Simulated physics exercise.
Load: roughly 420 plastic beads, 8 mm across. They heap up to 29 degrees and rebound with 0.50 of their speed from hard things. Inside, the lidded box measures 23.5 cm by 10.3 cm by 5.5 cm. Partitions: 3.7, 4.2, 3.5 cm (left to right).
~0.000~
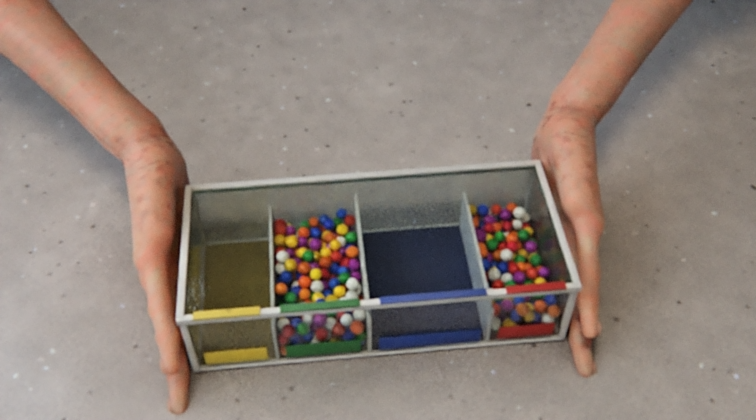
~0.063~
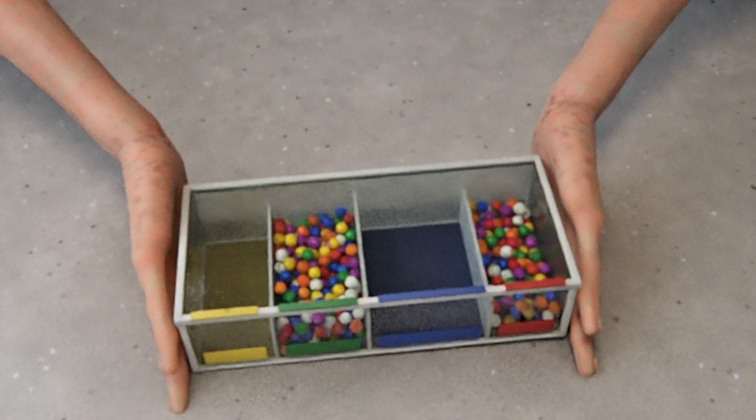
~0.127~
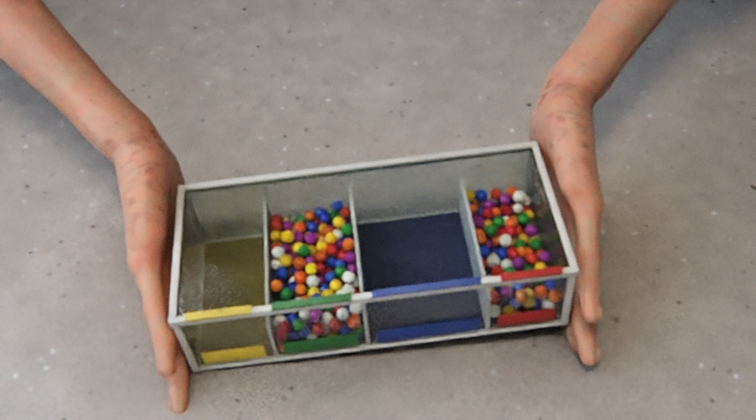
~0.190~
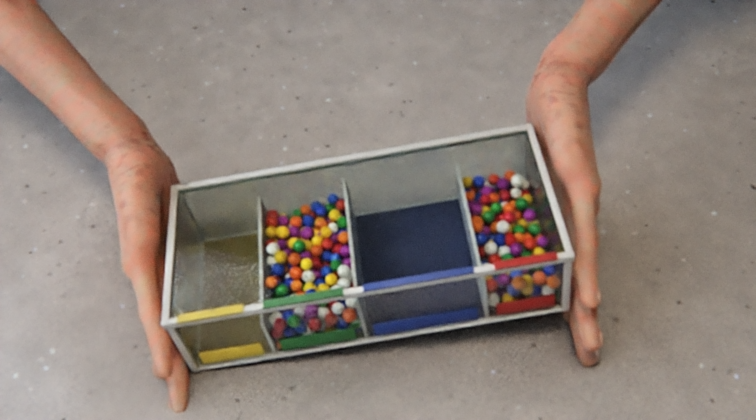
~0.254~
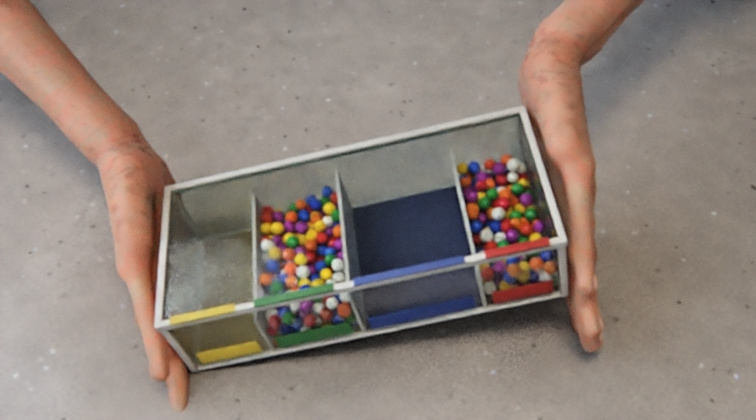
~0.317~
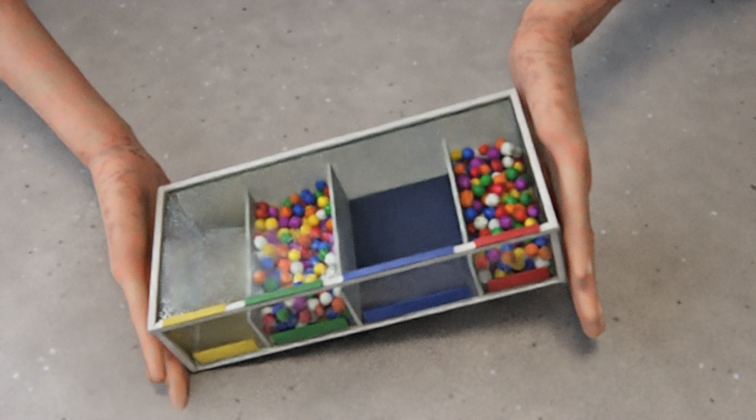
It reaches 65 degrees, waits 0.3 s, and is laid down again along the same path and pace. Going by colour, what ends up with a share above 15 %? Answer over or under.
Red compartment: Over; blue compartment: Under; green compartment: Over; yellow compartment: Under.
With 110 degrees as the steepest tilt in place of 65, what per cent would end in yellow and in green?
Yellow 55, green 35.
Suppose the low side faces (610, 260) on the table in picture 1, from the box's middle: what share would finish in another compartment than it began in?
About 0 per cent.
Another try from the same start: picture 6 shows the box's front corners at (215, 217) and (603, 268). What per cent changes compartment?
It would be near 5 per cent.
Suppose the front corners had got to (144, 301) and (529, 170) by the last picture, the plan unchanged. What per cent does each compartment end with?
Red 35, blue 5, green 50, yellow 10.
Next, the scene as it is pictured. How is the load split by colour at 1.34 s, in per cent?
Red 40, blue 0, green 55, yellow 5.
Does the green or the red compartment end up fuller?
The green compartment.
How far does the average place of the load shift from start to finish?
Some 1.0 cm.
Then, at 1.34 s, tilt 65 degrees; red 40 %, green 55 %, yellow 5 %.
After 2.03 s, tilt 32 degrees; red 40 %, green 55 %, yellow 5 %.
After 2.74 s, tilt 0 degrees; red 40 %, green 55 %, yellow 5 %.
In the end, at 3.0 s, red 40 %, blue 0 %, green 55 %, yellow 5 %.
